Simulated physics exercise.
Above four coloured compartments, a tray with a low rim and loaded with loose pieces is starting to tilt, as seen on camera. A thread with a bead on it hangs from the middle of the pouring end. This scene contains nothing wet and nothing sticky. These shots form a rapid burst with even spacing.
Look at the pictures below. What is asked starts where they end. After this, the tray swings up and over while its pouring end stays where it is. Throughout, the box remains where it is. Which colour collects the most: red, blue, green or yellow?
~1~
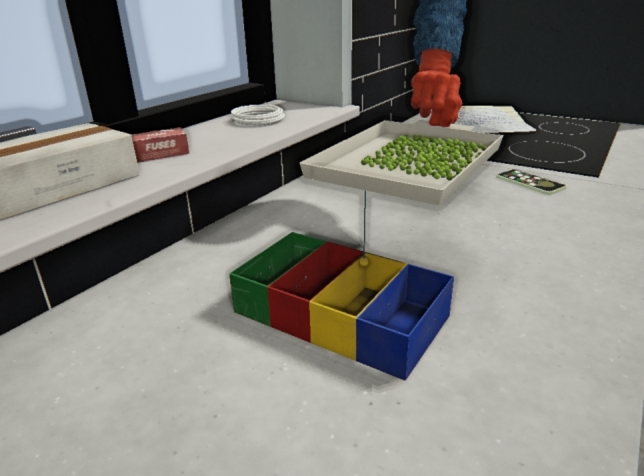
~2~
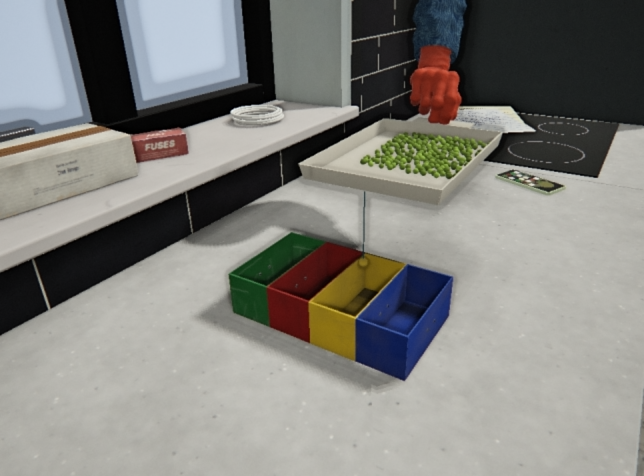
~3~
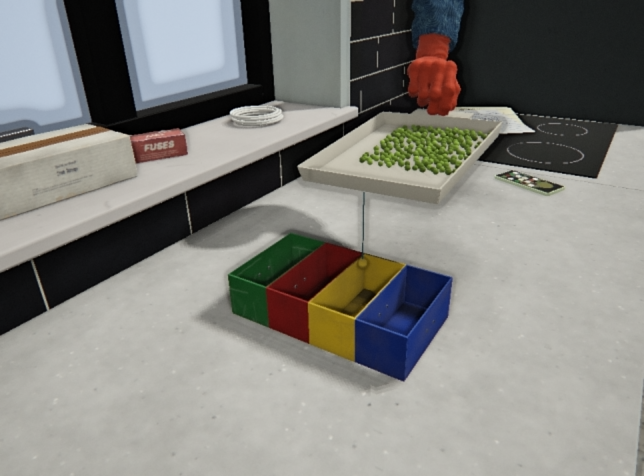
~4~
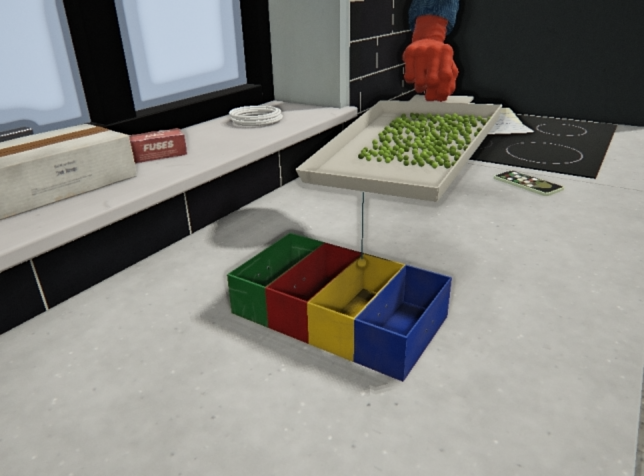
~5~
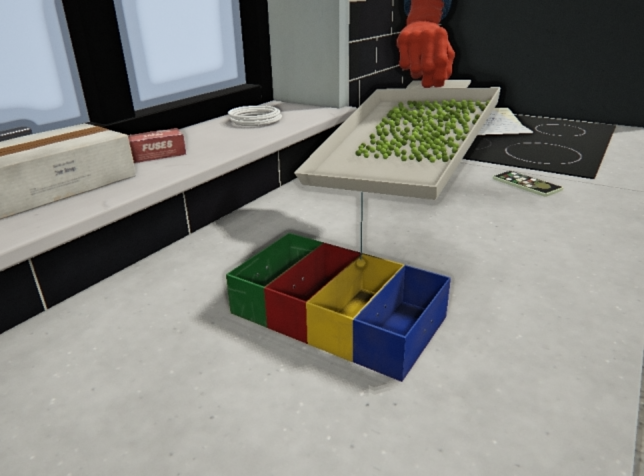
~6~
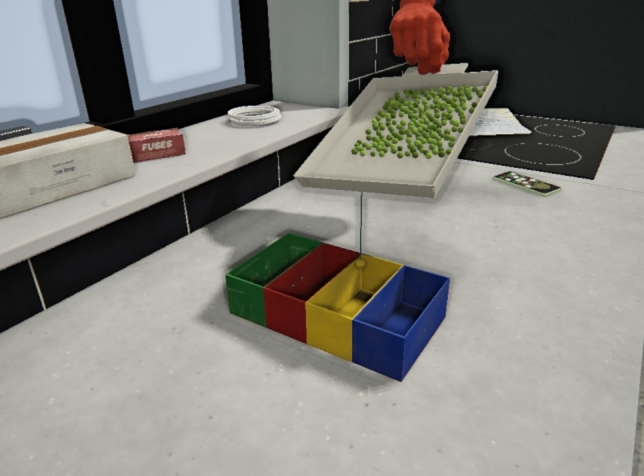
Red.
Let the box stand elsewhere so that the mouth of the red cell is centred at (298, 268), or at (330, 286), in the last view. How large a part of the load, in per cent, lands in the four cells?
Around 100 per cent for the first position, around 90 per cent for the second.
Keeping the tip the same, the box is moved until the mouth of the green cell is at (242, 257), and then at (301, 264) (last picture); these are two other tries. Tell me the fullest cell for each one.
The red one, and then the cell in green.
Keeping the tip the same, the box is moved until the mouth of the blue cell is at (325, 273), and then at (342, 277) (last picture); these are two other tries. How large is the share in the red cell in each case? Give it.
You'd get 0 in a hundred first and 10 in a hundred after that.
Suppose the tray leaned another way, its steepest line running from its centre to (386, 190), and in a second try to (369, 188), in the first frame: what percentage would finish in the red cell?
About 0 %, then 20 %.
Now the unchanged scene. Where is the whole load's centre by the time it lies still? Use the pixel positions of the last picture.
Around (301, 309).
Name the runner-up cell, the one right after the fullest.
Green.
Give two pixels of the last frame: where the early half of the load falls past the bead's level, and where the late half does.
I'd put it at roughly (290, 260), and after that at roughly (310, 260).
Soon, tray tipped steeply; most on the tray; a small part falling or outside the box.
A while on, tray tipped past a quarter turn; about half on the tray; about a quarter in the red cell; about a quarter in the green cell; a stray few in the yellow cell; a small part falling or outside the box.
Towards the end, tray tipped past a quarter turn; about half in the red cell; about a quarter in the green cell; a small part in the yellow cell; a stray few in the blue cell; a stray few falling or outside the box.
Finally, tray tipped past a quarter turn; about half in the red cell; about a quarter in the green cell; a small part in the yellow cell; a stray few in the blue cell; a stray few outside the box.
